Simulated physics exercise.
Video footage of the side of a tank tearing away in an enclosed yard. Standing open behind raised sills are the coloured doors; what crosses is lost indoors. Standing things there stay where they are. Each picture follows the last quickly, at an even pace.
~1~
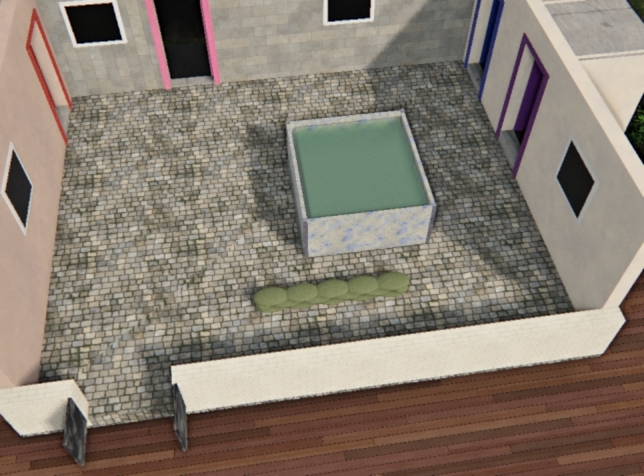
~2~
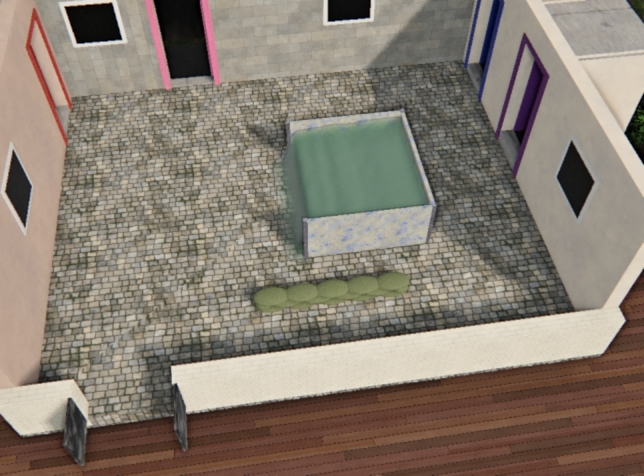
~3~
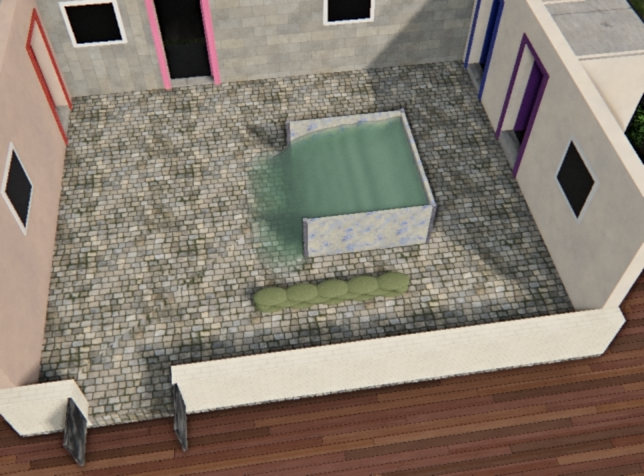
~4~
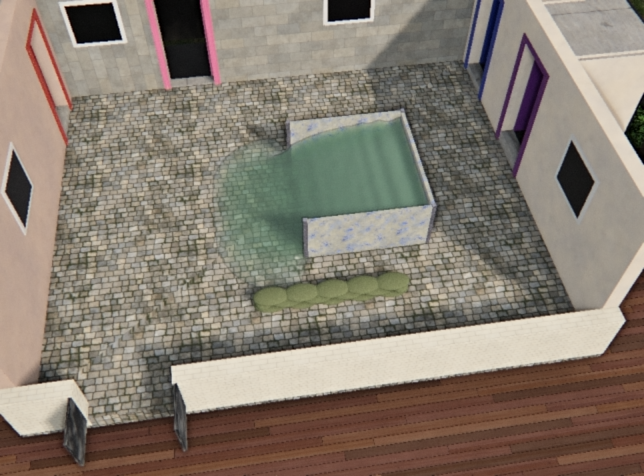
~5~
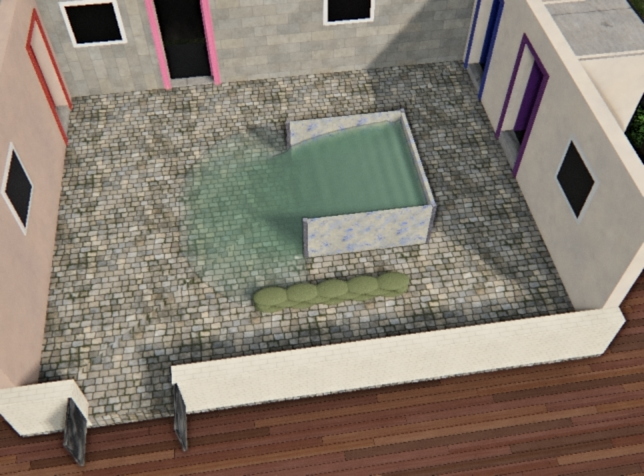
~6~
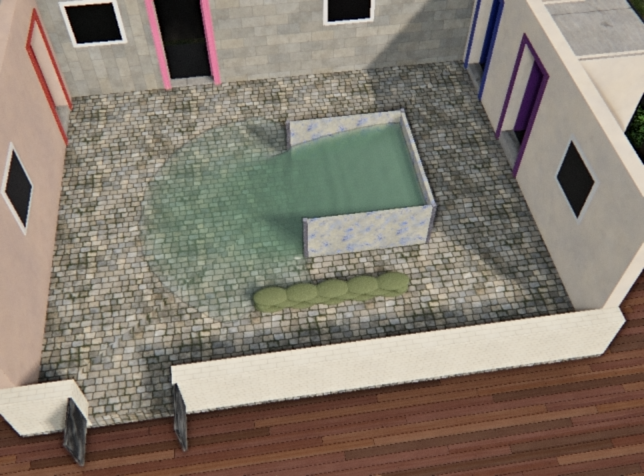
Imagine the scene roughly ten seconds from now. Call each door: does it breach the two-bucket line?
Calls: The pink door breaches it; the red door breaches it; the blue door does not breach it; the purple door does not breach it.
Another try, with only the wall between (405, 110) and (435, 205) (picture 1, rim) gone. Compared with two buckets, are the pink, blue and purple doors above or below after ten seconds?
My reading: The pink one stays under, the blue one lets more in, the purple one floods.
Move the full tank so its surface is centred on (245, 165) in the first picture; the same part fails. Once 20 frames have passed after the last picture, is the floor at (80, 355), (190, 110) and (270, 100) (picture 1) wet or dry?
Going through them in that order: Waterlogged, waterlogged and waterlogged.
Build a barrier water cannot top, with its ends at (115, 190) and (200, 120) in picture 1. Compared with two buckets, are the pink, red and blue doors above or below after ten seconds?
Pink door overshoots; red door undershoots; blue door undershoots.
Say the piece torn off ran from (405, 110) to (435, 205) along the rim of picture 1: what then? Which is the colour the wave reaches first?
It's the purple door.
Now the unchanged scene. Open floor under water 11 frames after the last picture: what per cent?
That works out to some 50 in a hundred.
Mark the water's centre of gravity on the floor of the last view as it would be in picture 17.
Around pixel (205, 217) of the last picture.
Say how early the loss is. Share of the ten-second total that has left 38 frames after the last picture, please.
Share gone by then: About 75 %.
A moment on, water covers 40 % of the floor; the pink door not reached, the red door not reached, the blue door not reached, the purple door not reached.
Next, water covers 50 % of the floor; the pink door wet at the sill, nothing in, the red door under two buckets in, the blue door not reached, the purple door not reached.
Then, water covers 45 % of the floor; the pink door under two buckets in, the red door over two buckets in, the blue door not reached, the purple door not reached.
Later, water covers 75 % of the floor; the pink door over two buckets in, the red door far over two buckets in, the blue door not reached, the purple door not reached.
In the end, water covers 95 % of the floor; the pink door far over two buckets in, the red door far over two buckets in, the blue door wet at the sill, nothing in, the purple door wet at the sill, nothing in.
